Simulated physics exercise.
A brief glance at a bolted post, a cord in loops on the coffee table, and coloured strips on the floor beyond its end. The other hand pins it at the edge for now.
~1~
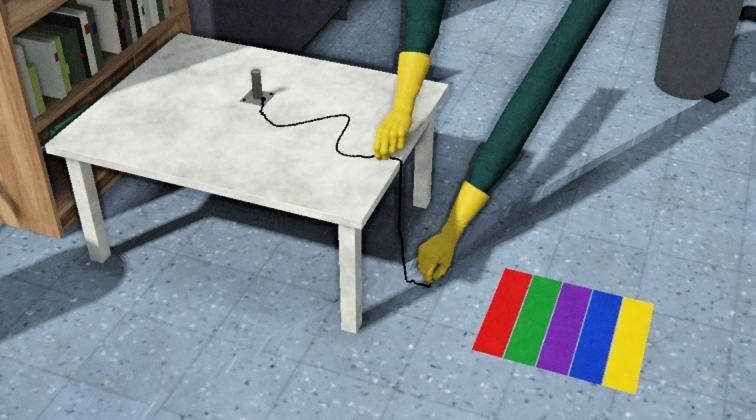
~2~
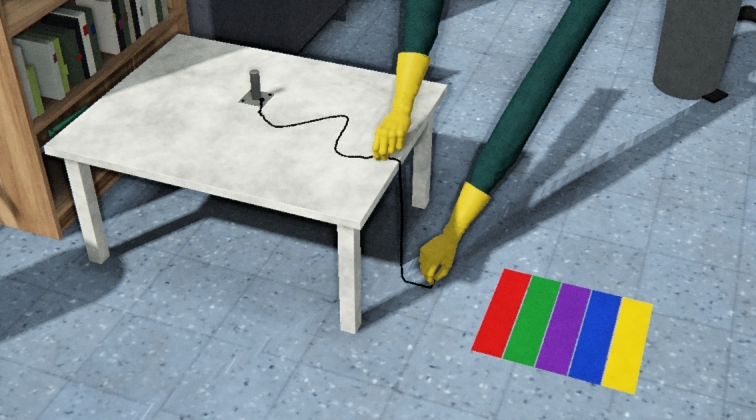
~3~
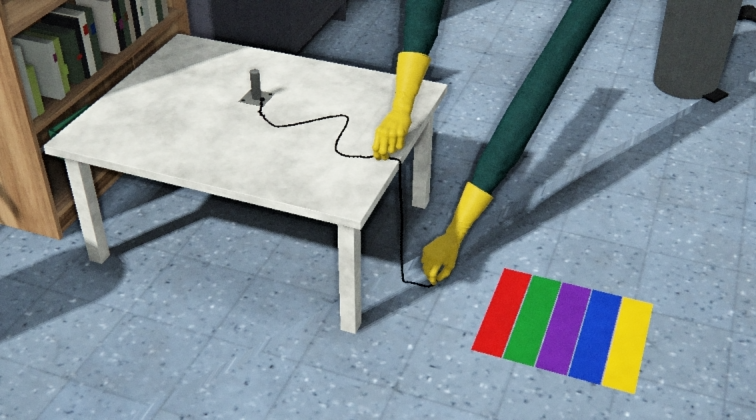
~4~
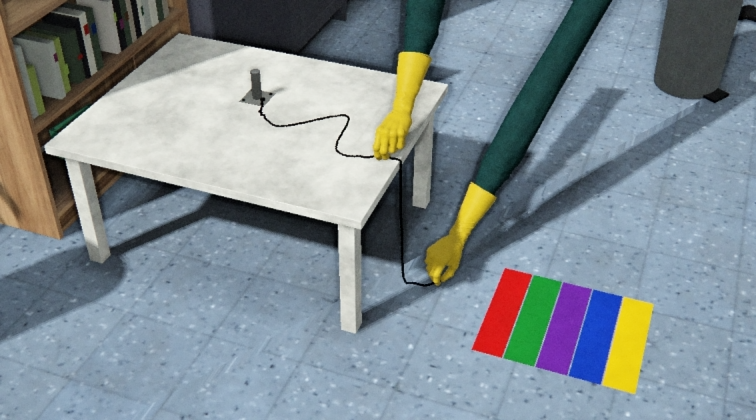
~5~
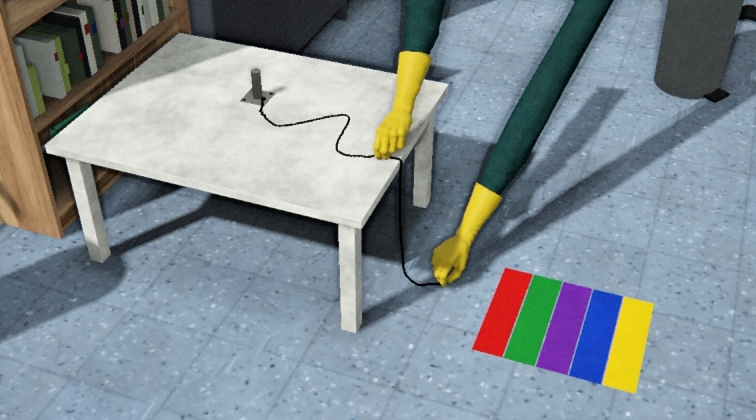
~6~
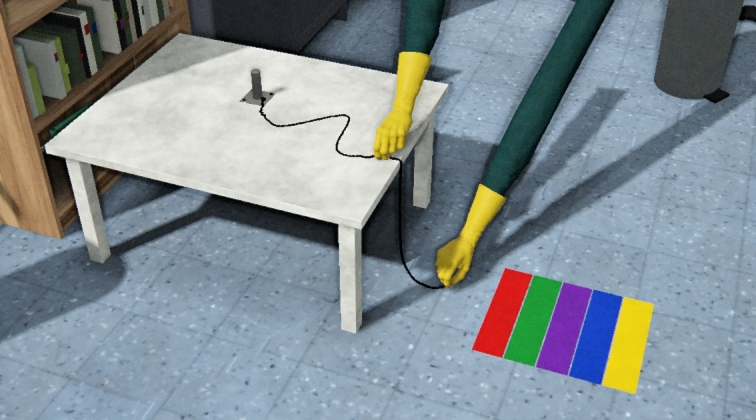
In the video, one yellow-gloved hand pins a looping black cord at the edge of a pale coffee table, while the other, near the floor, draws the cord's end slightly to the right, toward five coloured strips.
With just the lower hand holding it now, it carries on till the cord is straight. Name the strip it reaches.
The yellow strip.
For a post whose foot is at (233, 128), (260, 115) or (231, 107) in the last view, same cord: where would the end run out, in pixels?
Approximate pixels in order: (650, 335), (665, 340), (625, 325).
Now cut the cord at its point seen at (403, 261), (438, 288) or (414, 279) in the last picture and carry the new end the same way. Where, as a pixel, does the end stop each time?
Near (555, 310), (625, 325) and (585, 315).
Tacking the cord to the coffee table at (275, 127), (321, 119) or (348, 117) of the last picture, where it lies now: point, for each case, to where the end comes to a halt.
In that order: (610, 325), (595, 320) and (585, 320).
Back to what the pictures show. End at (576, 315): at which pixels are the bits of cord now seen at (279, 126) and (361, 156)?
First: (318, 115). Second: (420, 198).
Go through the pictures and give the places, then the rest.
The first frame shows end (432, 279); red (493, 338); green (525, 346); purple (556, 355); blue (590, 363); yellow (623, 372).
The second frame shows end (434, 280); cord through (260, 115) (316, 120) (339, 137) (380, 156) (402, 207) (401, 263).
The third frame shows end (436, 280).
The fourth frame shows end (440, 281); cord through (261, 115) (317, 120) (340, 137) (380, 156) (401, 206) (402, 262).
The fifth frame shows end (447, 282).
The sixth frame shows end (451, 283); cord through (261, 115) (317, 120) (340, 137) (381, 156) (400, 206) (403, 262).
Soon after, end near (576, 315); over purple.
Then, end near (617, 326); over yellow.
At full stretch, end near (642, 332); over yellow. It gets as far as the yellow strip.
